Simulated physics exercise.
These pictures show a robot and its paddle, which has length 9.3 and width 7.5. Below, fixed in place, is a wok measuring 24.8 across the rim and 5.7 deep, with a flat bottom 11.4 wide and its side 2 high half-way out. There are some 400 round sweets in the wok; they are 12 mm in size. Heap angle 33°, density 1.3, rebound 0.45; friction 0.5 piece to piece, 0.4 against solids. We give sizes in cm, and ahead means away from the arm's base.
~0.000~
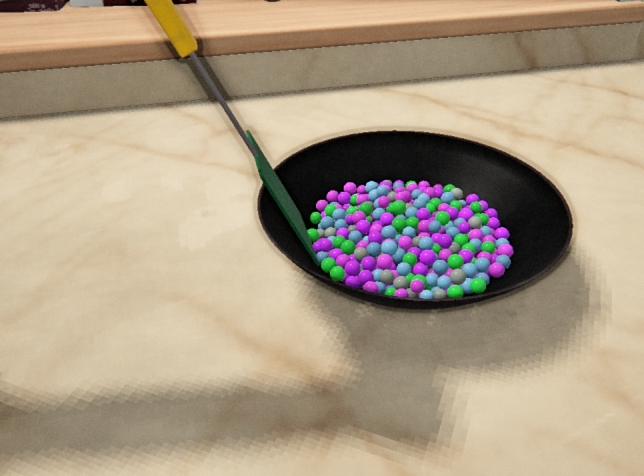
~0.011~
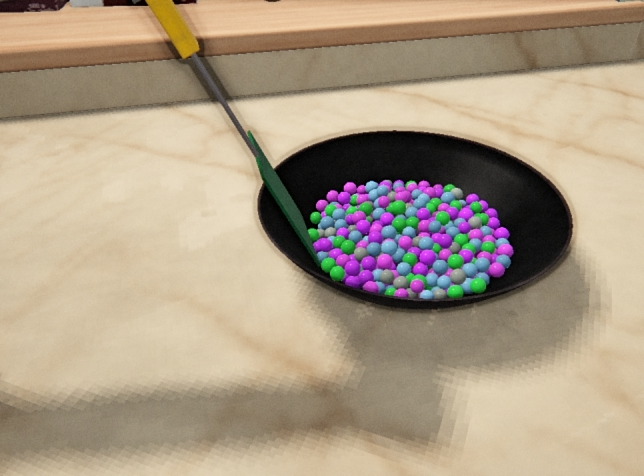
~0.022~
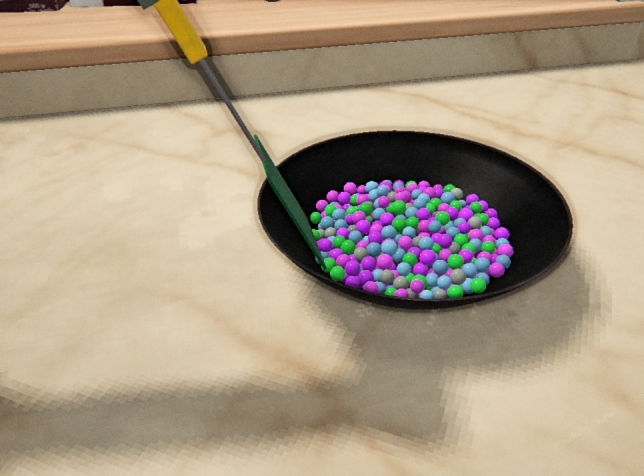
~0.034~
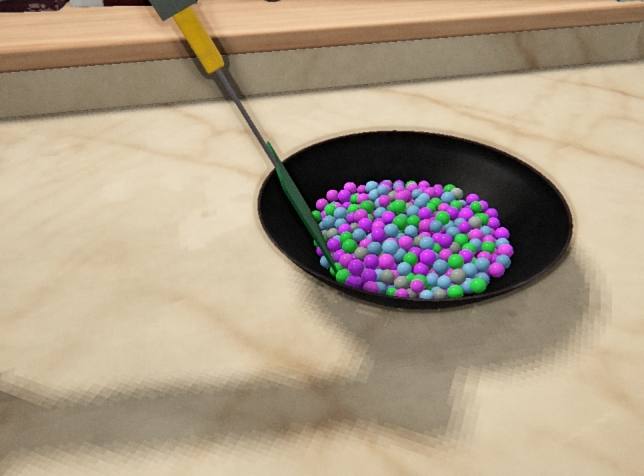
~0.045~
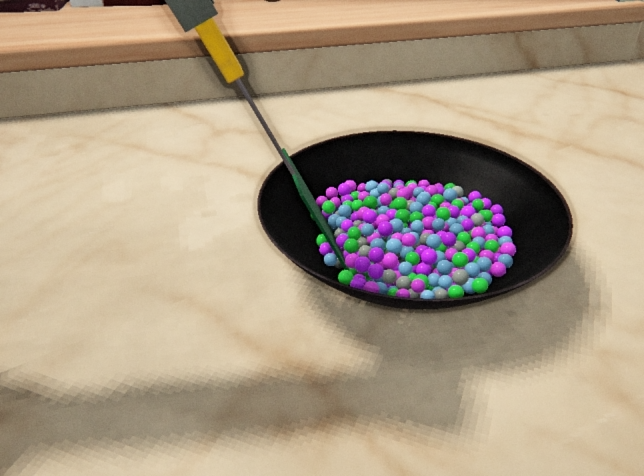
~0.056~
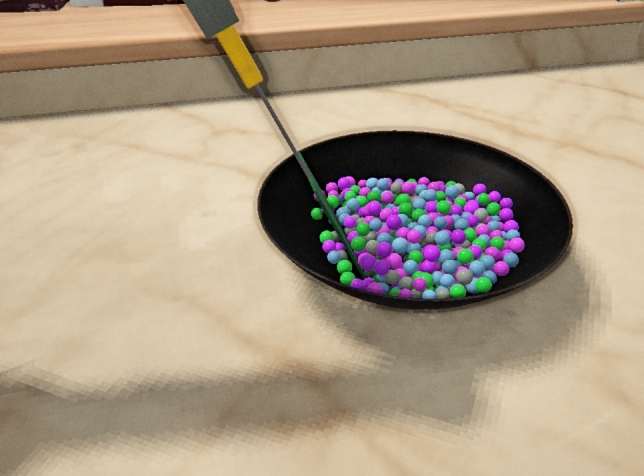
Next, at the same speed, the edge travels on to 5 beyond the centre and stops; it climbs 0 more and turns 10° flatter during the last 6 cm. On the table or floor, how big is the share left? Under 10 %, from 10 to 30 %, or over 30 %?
From 10 to 30 %.
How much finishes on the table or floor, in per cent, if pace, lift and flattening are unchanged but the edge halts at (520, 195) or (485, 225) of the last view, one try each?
About 55 and 40 per cent.
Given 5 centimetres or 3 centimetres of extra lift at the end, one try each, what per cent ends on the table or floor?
Close to 20 and 20 percent respectively.
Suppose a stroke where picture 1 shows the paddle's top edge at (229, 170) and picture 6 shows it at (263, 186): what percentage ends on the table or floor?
About 5 per cent.
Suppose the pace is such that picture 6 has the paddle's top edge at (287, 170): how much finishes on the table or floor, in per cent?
0 %.
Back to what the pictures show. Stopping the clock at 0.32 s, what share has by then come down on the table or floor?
It is near 15 percent.
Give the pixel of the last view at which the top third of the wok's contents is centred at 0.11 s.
Centre: Approx. (461, 202) in the last view.
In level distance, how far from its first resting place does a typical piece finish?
It comes to some 7 cm.
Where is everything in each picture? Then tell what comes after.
In the first frame, paddle top edge at (254, 152), sloping 65°; upper third of the load around (405, 228), from x 310 to 505, top at y 185; 396 in the wok.
In the second frame, paddle top edge at (255, 153), sloping 65°; upper third of the load around (405, 228), from x 310 to 505, top at y 185.
In the third frame, paddle top edge at (262, 157), sloping 65°; upper third of the load around (405, 228), from x 315 to 505, top at y 185.
In the fourth frame, paddle top edge at (275, 164), sloping 65°; upper third of the load around (406, 228), from x 315 to 505, top at y 185.
In the fifth frame, paddle top edge at (292, 171), sloping 65°; upper third of the load around (410, 224), from x 315 to 510, top at y 185.
In the sixth frame, paddle top edge at (308, 174), sloping 65°; upper third of the load around (417, 219), from x 315 to 515, top at y 185; 396 in the wok.
After 0.08 s, sloping 65°, highest piece 6 above the table; 396 in the wok.
After 0.11 s, sloping 61°, highest piece 7 above the table; 396 in the wok.
After 0.32 s, sloping 55°, highest piece 7 above the table; 319 in the wok, 58 on the table or floor, 19 on the blade or in flight.
After 1.37 s, sloping 55°, highest piece 6 above the table; 318 in the wok, 78 on the table or floor.
At rest, 318 in the wok, 78 on the table or floor. That is 20 % on the table or floor.
